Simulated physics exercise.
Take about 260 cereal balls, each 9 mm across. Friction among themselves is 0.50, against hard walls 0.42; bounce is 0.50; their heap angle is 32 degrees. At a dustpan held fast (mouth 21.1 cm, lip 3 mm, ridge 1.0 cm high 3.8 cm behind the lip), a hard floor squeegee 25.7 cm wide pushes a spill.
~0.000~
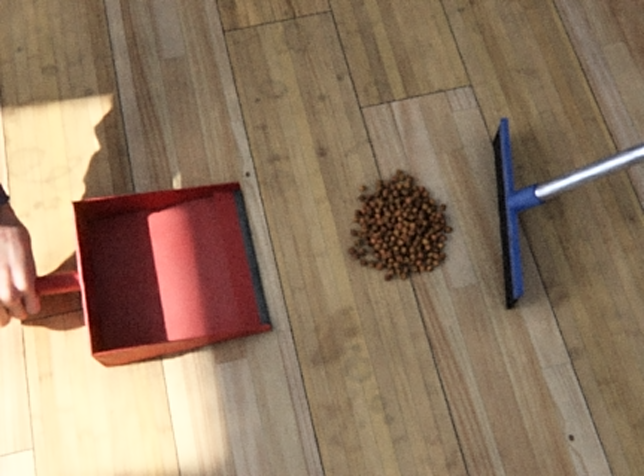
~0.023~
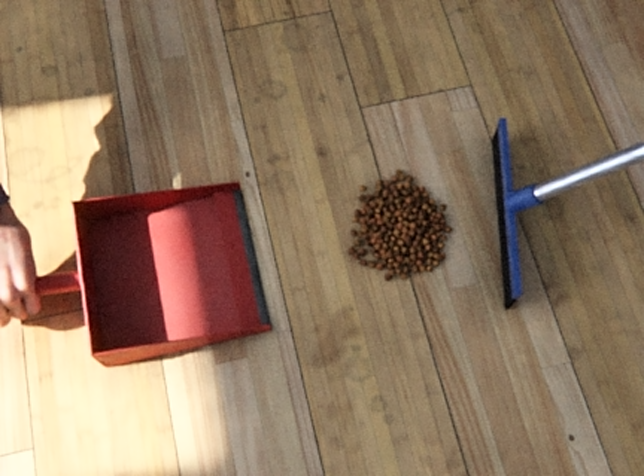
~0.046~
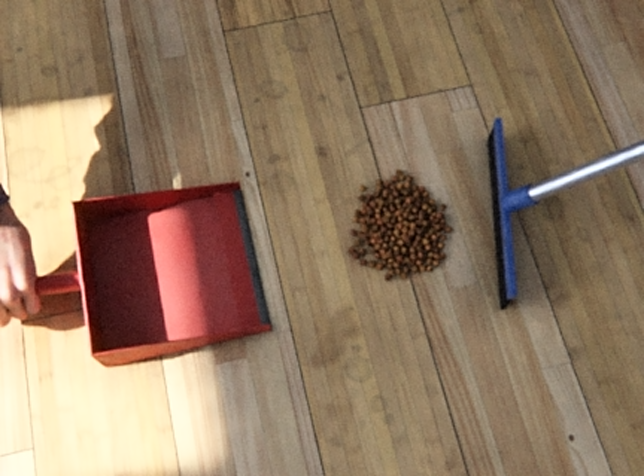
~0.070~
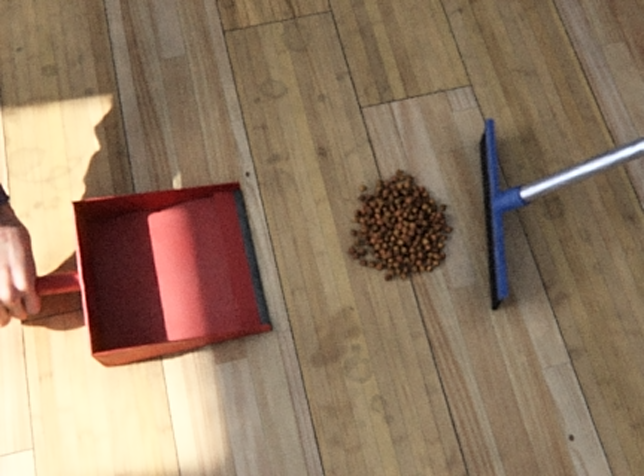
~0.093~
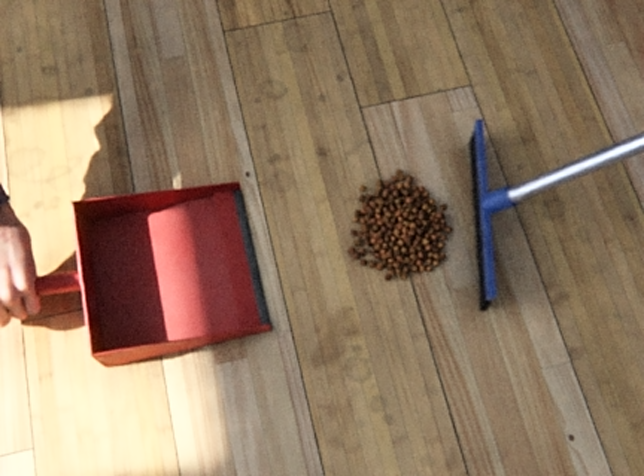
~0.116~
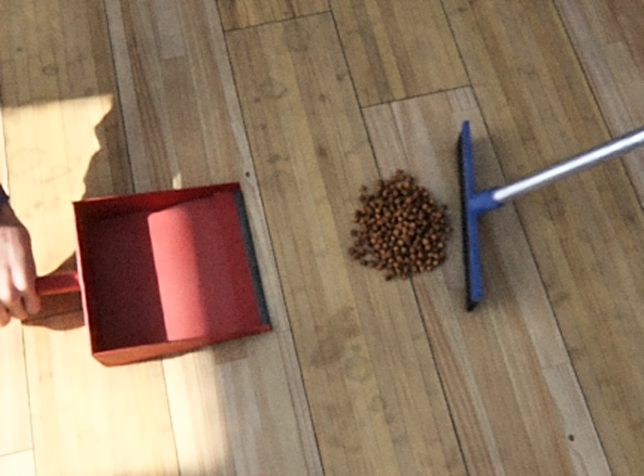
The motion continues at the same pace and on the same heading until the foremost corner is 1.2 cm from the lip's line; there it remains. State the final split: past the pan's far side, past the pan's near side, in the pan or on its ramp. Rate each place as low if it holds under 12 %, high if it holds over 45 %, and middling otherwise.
Far side - middling; near side - low; pan - middling.
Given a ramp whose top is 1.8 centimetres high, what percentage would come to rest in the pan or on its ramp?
Roughly 25 per cent.
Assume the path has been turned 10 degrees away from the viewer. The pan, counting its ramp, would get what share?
Under that change, roughly 40 in a hundred.
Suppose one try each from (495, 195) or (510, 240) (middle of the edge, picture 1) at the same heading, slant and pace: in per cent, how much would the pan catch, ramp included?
First try about 40 per cent, second about 25 per cent.
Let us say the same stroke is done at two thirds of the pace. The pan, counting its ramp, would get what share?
It would be around 25 per cent.
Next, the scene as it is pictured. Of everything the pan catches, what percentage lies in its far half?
About 60 percent of it.
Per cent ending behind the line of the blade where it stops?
0 %.
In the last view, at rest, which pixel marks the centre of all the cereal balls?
I'd put it at about (252, 229).
After 0.28 s, middle of the blade 16 cm from the lip; 0 % over the lip, far side 0 %, near side 0 %.
After 0.39 s, middle of the blade 7 cm from the lip; 0 % over the lip, far side 10 %, near side 0 %.
Then, at 0.63 s, middle of the blade 4 cm from the lip; 35 % over the lip, far side 15 %, near side 0 %.
By 1.1 s all is still; far side 15 %, near side 0 %, pan 30 %, in front of the lip or behind the blade 50 %.
